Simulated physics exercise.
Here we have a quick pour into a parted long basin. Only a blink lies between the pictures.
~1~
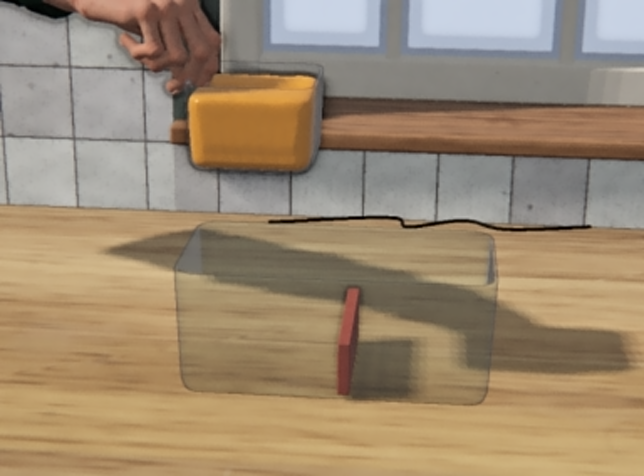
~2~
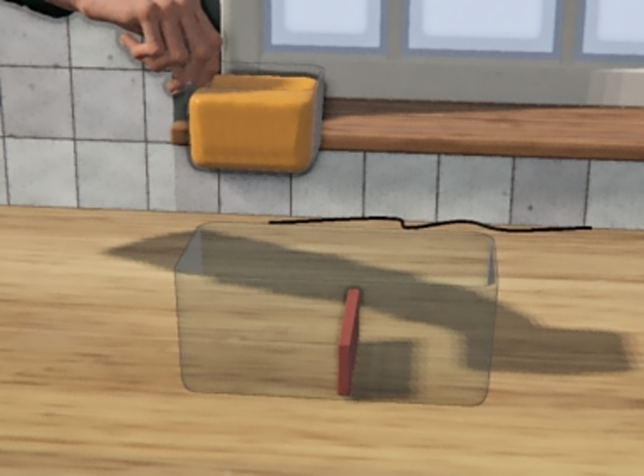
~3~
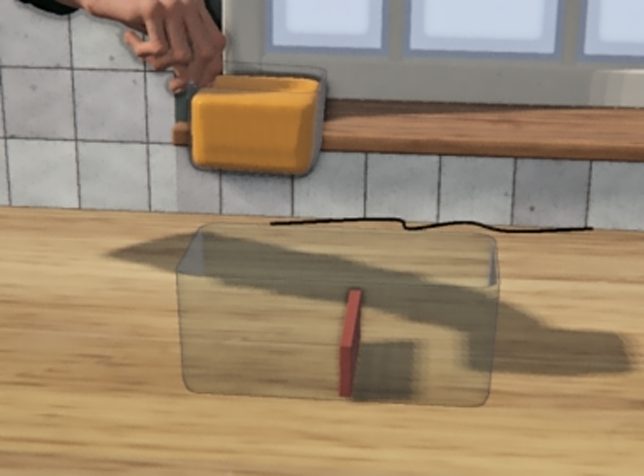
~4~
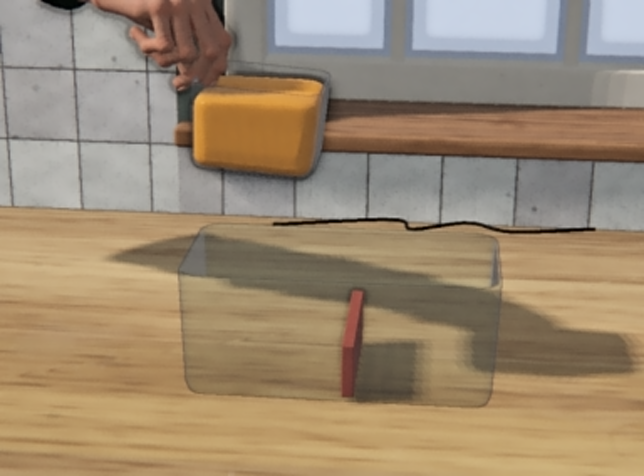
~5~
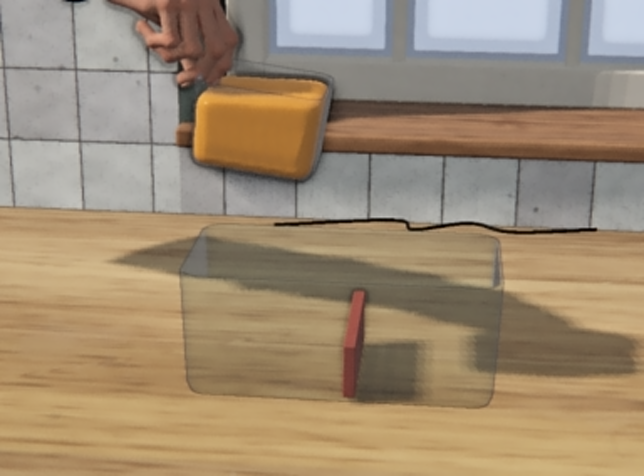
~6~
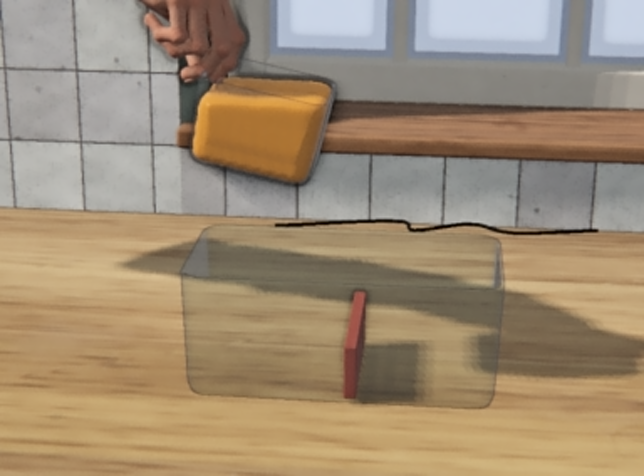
A hand slowly tilts an orange-filled container clockwise above a clear, divided basin on a wooden counter.
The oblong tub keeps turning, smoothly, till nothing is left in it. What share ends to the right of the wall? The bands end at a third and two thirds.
It comes to over two thirds.
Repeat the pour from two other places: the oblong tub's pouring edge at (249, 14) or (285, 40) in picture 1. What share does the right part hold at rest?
First some 45, then 70 per cent.
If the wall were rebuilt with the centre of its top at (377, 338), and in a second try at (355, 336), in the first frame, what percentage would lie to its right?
Near 55 % and 70 %.
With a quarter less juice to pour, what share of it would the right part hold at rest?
It comes to 75 per cent or so.
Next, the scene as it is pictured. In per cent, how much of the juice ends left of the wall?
Roughly 20 in a hundred.
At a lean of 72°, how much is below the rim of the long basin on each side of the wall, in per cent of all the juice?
The left part 0 per cent, the right part 10.
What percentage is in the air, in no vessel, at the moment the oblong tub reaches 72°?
Close to 30 per cent.
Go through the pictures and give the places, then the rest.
In the first picture, tilt 0°; pouring edge (318, 79); surface from (198, 85) to (317, 90); the long basin's rim runs from (187, 248) to (495, 260); the wall's top is at (349, 317).
In the second picture, tilt 1°; pouring edge (319, 80); surface from (198, 86) to (318, 90).
In the third picture, tilt 2°; pouring edge (322, 83); surface from (201, 87) to (320, 92).
In the fourth picture, tilt 4°; pouring edge (325, 86); surface from (204, 87) to (323, 92).
In the fifth picture, tilt 8°; pouring edge (329, 90); surface from (207, 87) to (326, 94).
In the sixth picture, tilt 12°; pouring edge (331, 96); surface from (209, 90) to (330, 95).
A moment on, the oblong tub is tipped part way and 56 per cent is still to pour, 0 is left of the wall and 12 right of it.
Next, the oblong tub is tipped right over and 9 per cent is still to pour, 5 is left of the wall and 78 right of it.
Then the oblong tub is tipped right over and 0 per cent is still to pour, 19 is left of the wall and 80 right of it.
Later the oblong tub is tipped right over and 0 per cent is still to pour, 19 is left of the wall and 80 right of it.
In the end 19 per cent lies left of the wall, 80 right of it and 1 outside.
